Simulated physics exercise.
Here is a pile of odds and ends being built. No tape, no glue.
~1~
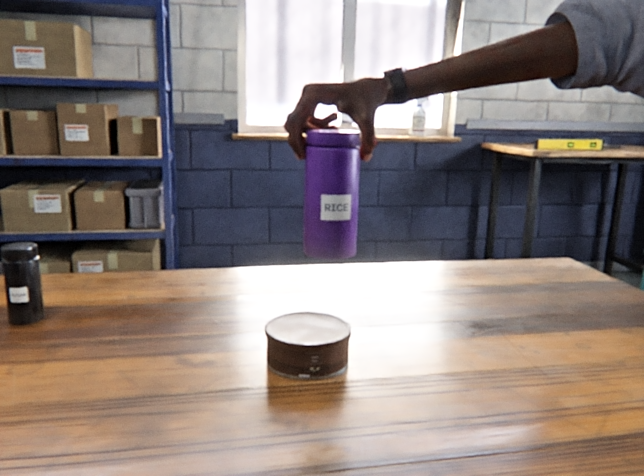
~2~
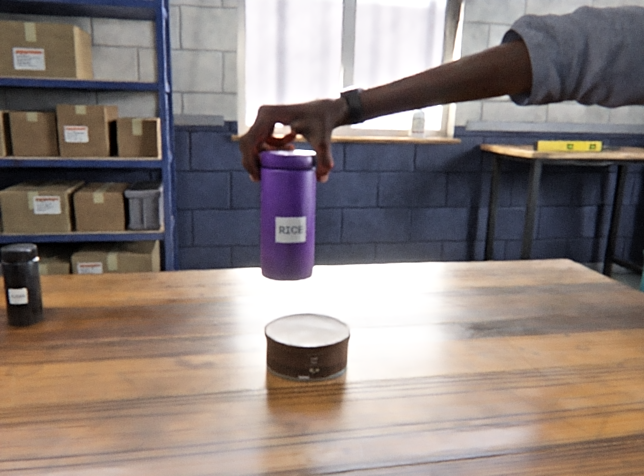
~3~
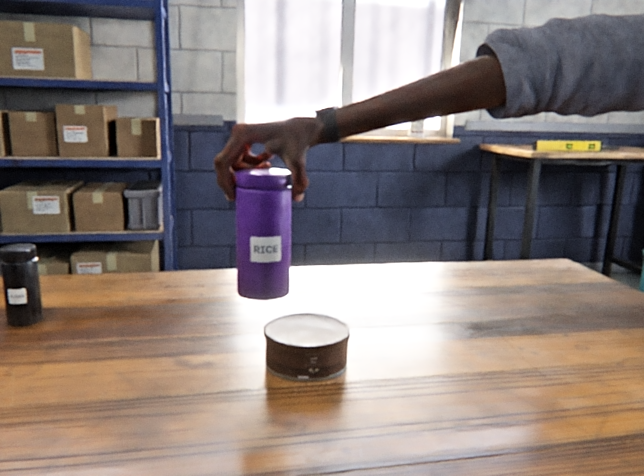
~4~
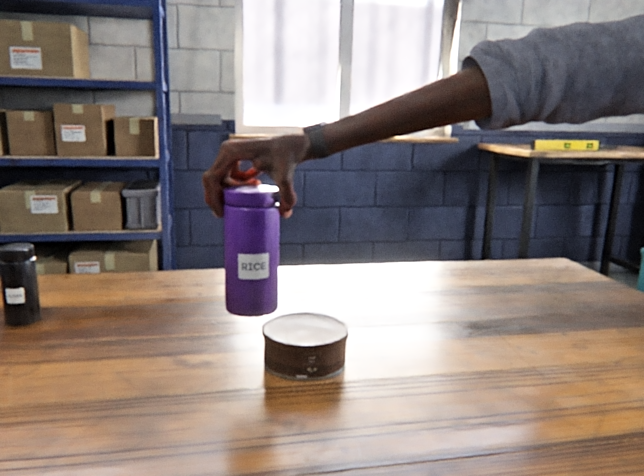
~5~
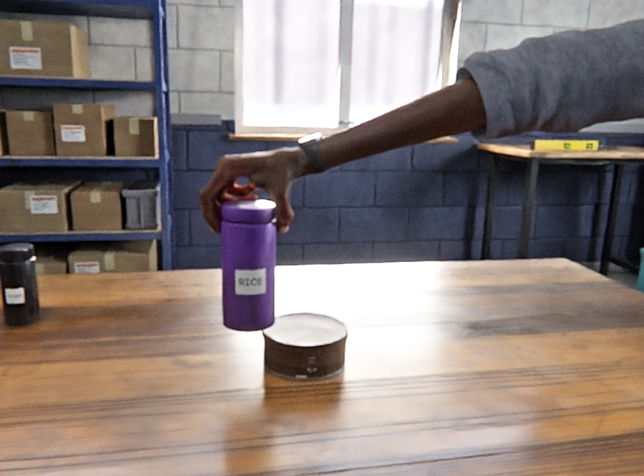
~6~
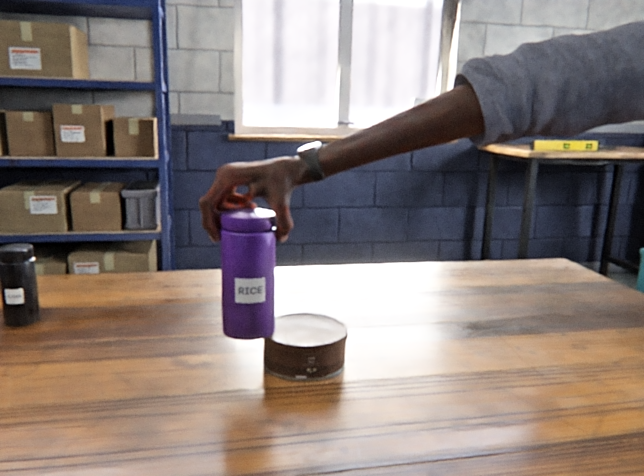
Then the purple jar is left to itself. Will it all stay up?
It comes apart.
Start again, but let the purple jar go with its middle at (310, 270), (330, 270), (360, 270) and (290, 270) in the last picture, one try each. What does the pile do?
In the first case it holds; in the second case it stays up; in the third case it gives way; in the fourth case it stays up.
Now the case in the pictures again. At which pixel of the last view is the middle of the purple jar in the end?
At about (161, 347).
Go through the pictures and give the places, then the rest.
In the first picture, still above its spot; purple jar (331, 194); brown tub (308, 344).
In the second picture, still above its spot; purple jar (288, 215); brown tub (307, 346).
In the third picture, still above its spot; purple jar (263, 233); brown tub (307, 345).
In the fourth picture, still above its spot; purple jar (252, 250); brown tub (305, 345).
In the fifth picture, still above its spot; purple jar (249, 265); brown tub (305, 345).
In the sixth picture, set down, still held; purple jar (248, 273); brown tub (305, 345).
Then, 0.30 s past the last view, purple jar rocked 31° from its first pose near (218, 289).
Then, 0.40 s past the last view, purple jar now fallen.
Then, 1.80 s past the last view, nothing new.
Finally, fallen, purple jar; the other 2 still in place. Final places as the last picture's camera would see them, purple jar near (161, 347). The pile gives way.
